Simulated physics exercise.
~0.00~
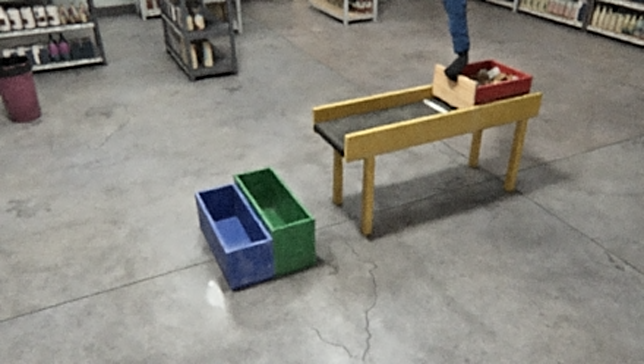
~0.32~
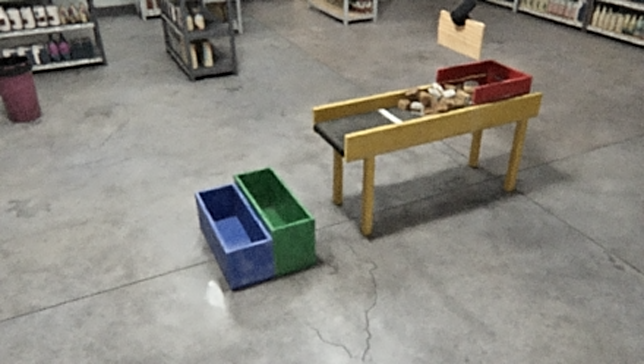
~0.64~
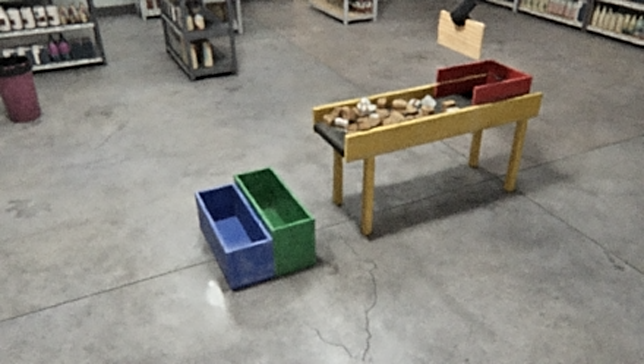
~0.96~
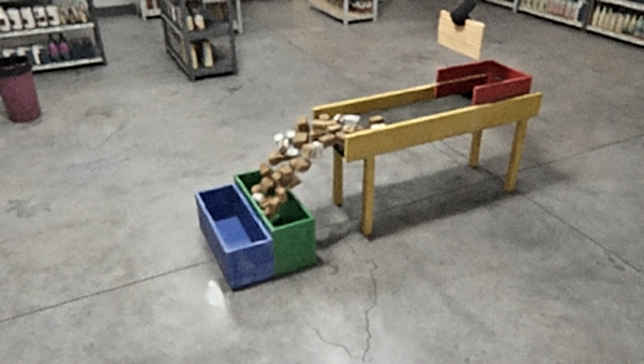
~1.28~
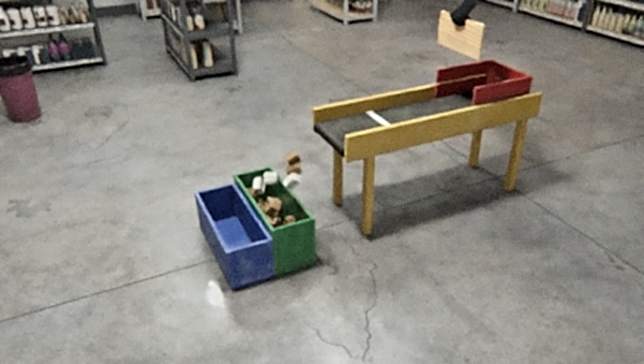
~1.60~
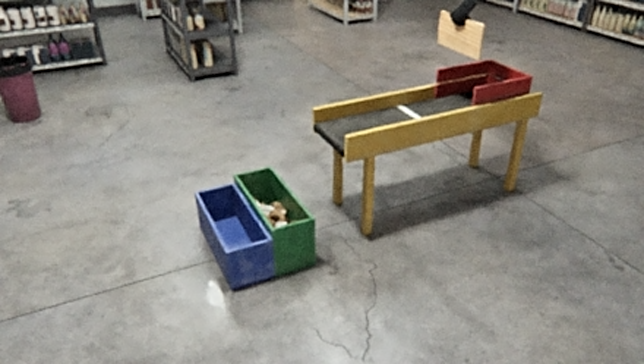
A pile of small brown and white blocks spills from a red pen as a wooden gate lifts, rides left along the dark belt, and pours off its end into the green box, where it settles while the neighboring blue box stays empty.
